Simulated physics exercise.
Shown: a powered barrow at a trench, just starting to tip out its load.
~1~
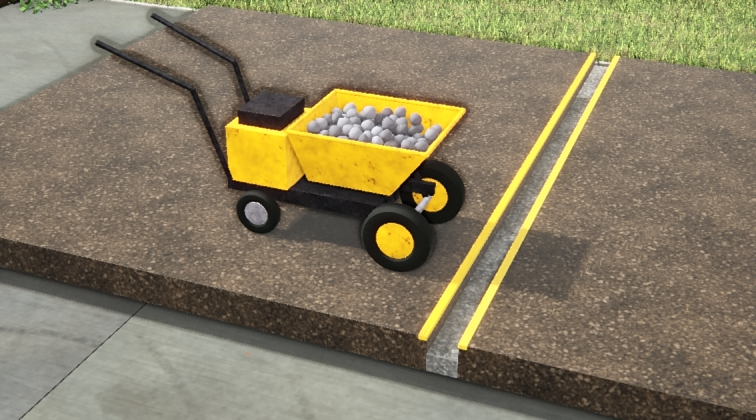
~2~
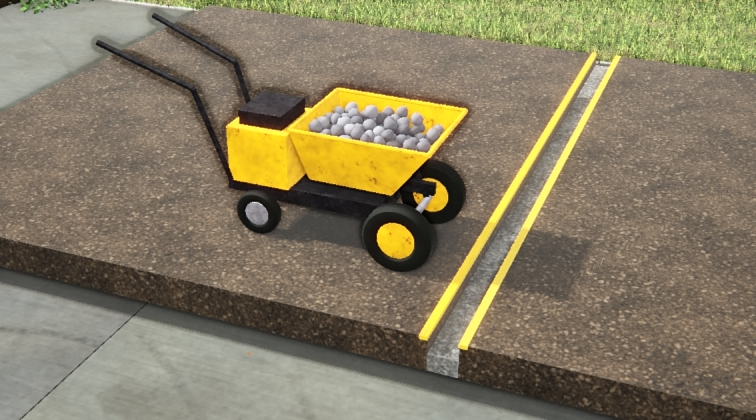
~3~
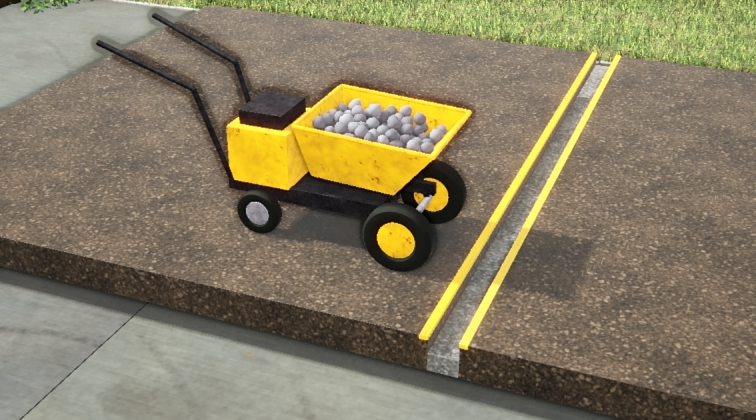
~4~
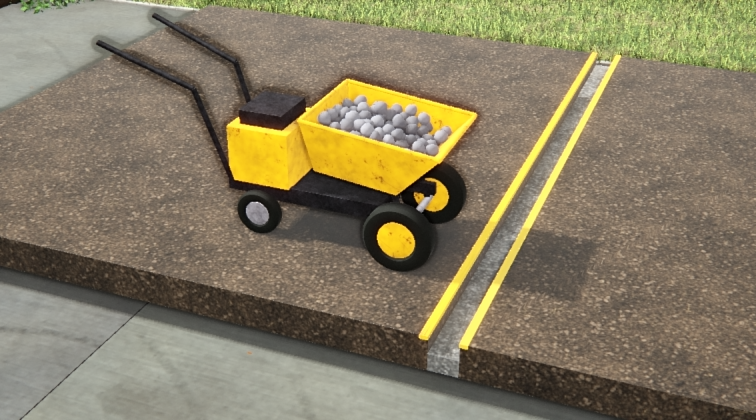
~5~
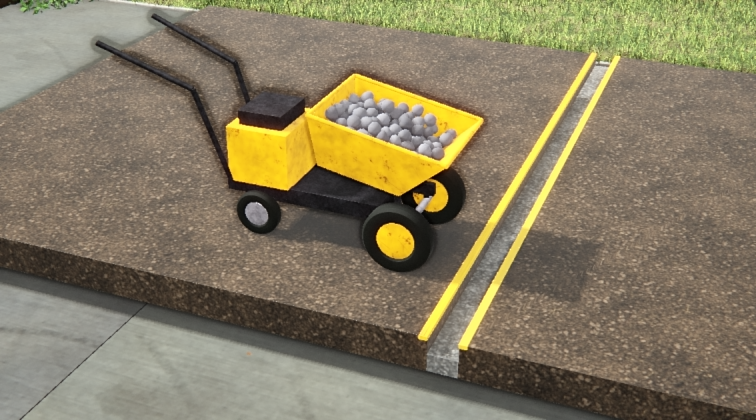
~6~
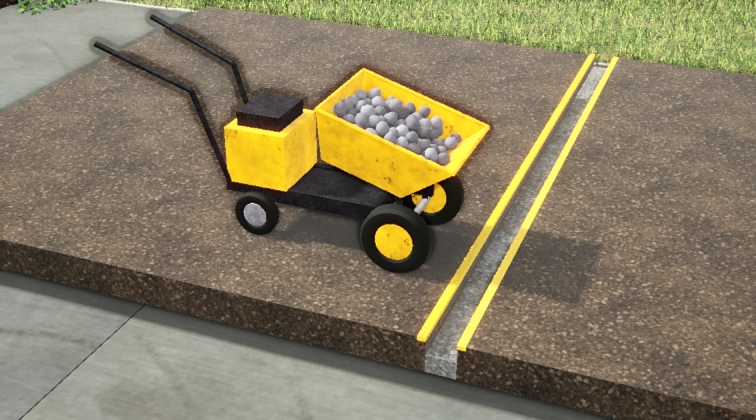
A yellow barrow's skip full of round gray stones tilts slowly forward to the right.
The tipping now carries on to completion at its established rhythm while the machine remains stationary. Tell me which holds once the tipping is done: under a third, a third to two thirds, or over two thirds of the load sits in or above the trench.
It is under a third.
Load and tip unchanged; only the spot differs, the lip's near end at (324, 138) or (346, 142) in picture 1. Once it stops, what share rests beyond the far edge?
Roughly 10 and 20 percent respectively.
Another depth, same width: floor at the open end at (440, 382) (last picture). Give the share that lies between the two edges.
About 10 percent.
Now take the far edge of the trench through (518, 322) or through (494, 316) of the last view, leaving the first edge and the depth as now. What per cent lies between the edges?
I'd put it near 40 in a hundred, then near 20 in a hundred.
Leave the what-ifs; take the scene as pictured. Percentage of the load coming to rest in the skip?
Around 0 in a hundred.
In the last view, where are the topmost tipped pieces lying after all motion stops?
Top, approx.: (546, 252).
Shortly afterwards, skip tipped steeply; the whole lot in the skip.
Next, skip tipped right over; the bulk in the skip; a little beyond it; a little falling.
Some moments later, skip tipped right over; near a quarter in the skip; the bulk beyond it; only a few falling.
In the end, skip tipped right over; a little in or heaped over the trench; all but a few beyond it.
